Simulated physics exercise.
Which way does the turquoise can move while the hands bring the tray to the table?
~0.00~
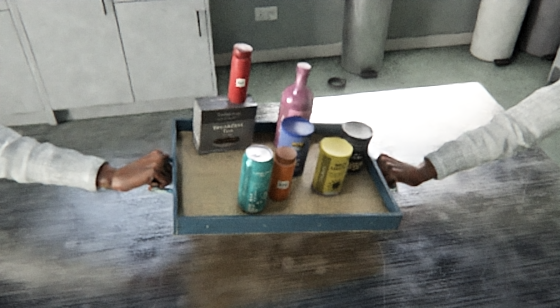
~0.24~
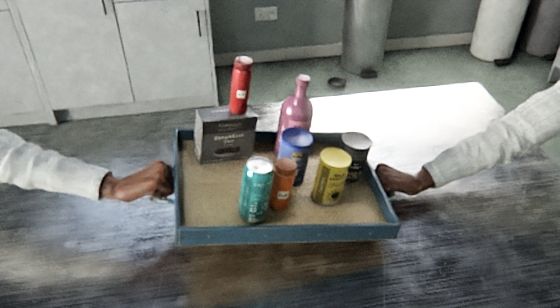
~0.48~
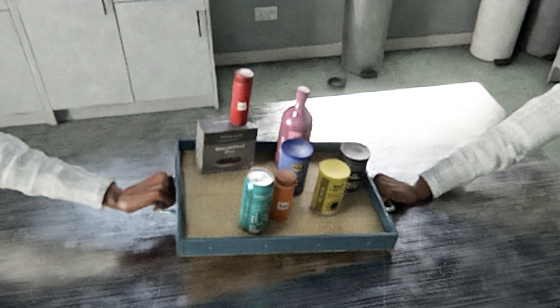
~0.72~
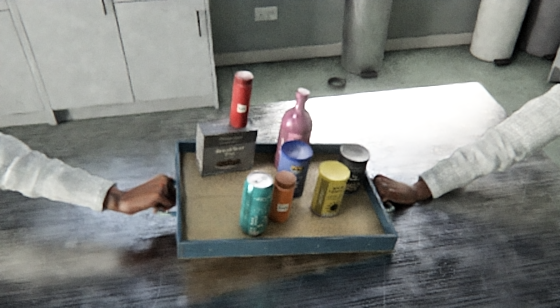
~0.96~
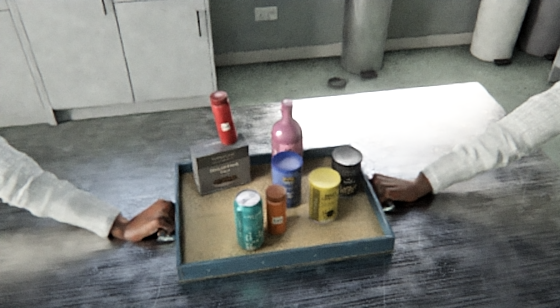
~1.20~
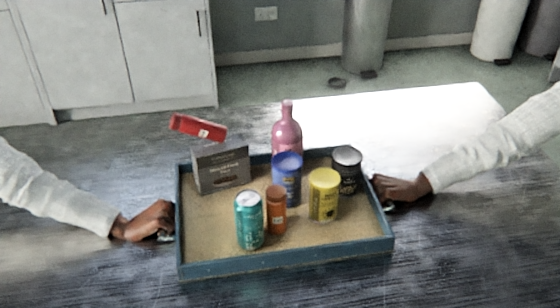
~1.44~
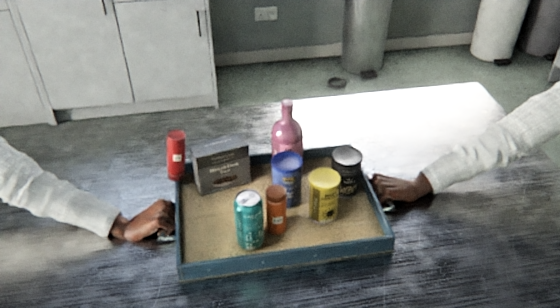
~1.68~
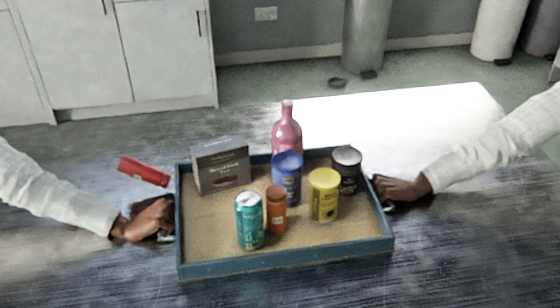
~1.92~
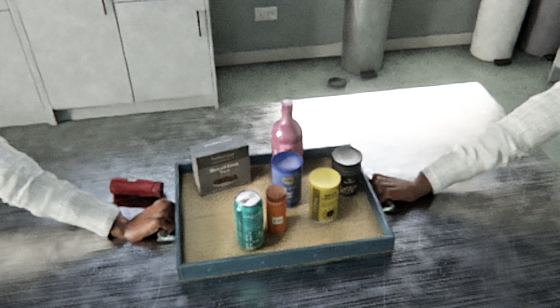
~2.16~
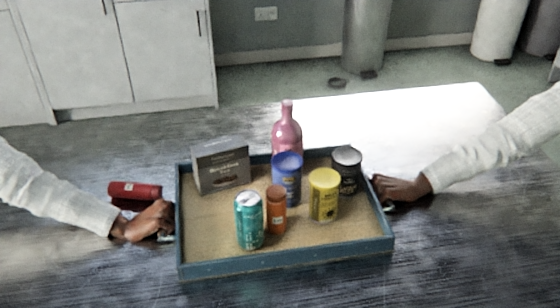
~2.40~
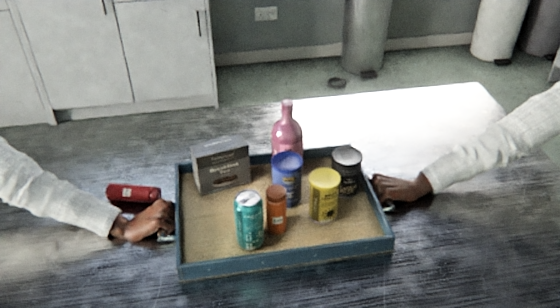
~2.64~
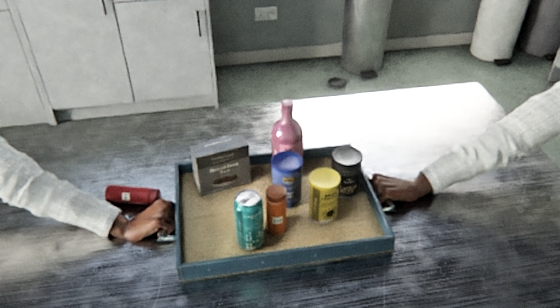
The turquoise can moves down along with the tray.
